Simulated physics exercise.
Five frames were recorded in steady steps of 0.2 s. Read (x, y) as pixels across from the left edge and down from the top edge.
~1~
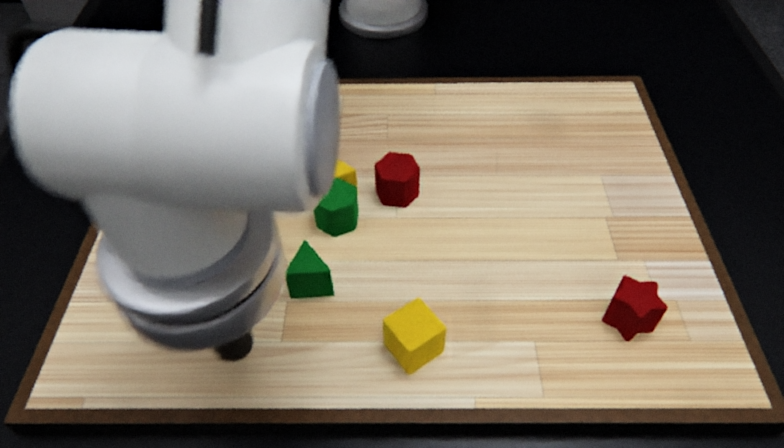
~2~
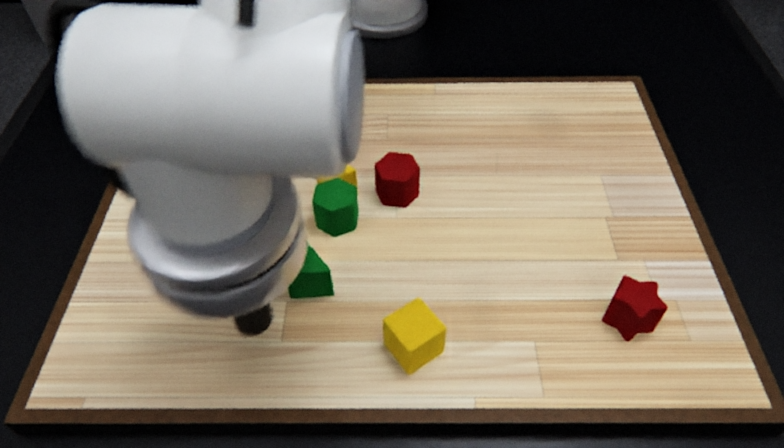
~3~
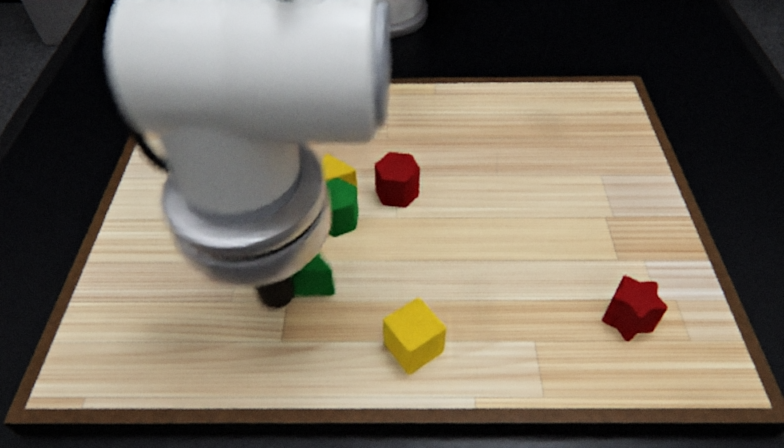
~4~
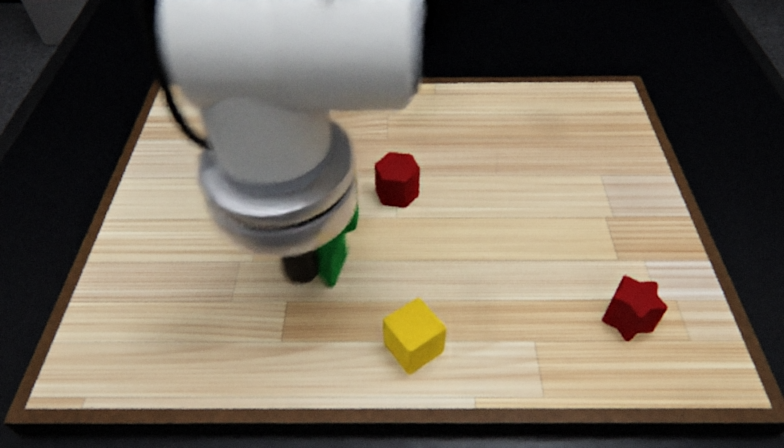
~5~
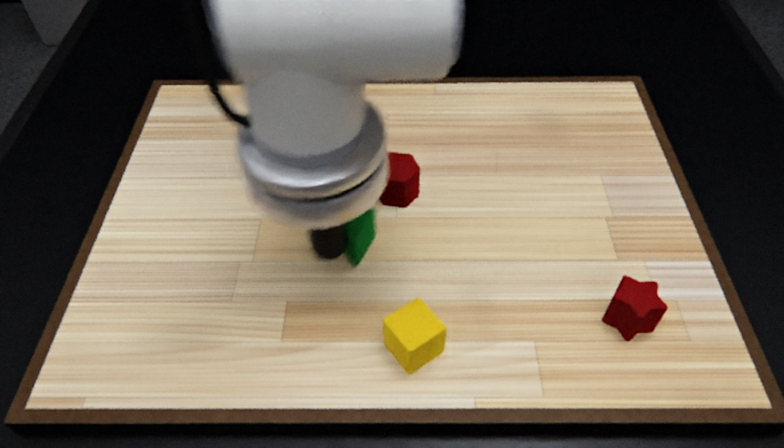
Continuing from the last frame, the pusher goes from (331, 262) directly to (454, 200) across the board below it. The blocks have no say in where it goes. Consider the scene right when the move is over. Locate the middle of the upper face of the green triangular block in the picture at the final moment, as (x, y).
Just about (474, 157).
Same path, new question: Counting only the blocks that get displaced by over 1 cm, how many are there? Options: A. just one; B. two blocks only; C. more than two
Option A.
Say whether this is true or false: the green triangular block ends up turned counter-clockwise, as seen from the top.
True.
One third of the way, pusher at (376, 224); green triangular block at (397, 196), turned 20° anticlockwise.
Two thirds of the way, pusher at (417, 204); green triangular block at (438, 177), turned 25° anticlockwise.
At the end, pusher at (456, 185); green triangular block at (474, 157), turned 25° anticlockwise; red hexagon in place.
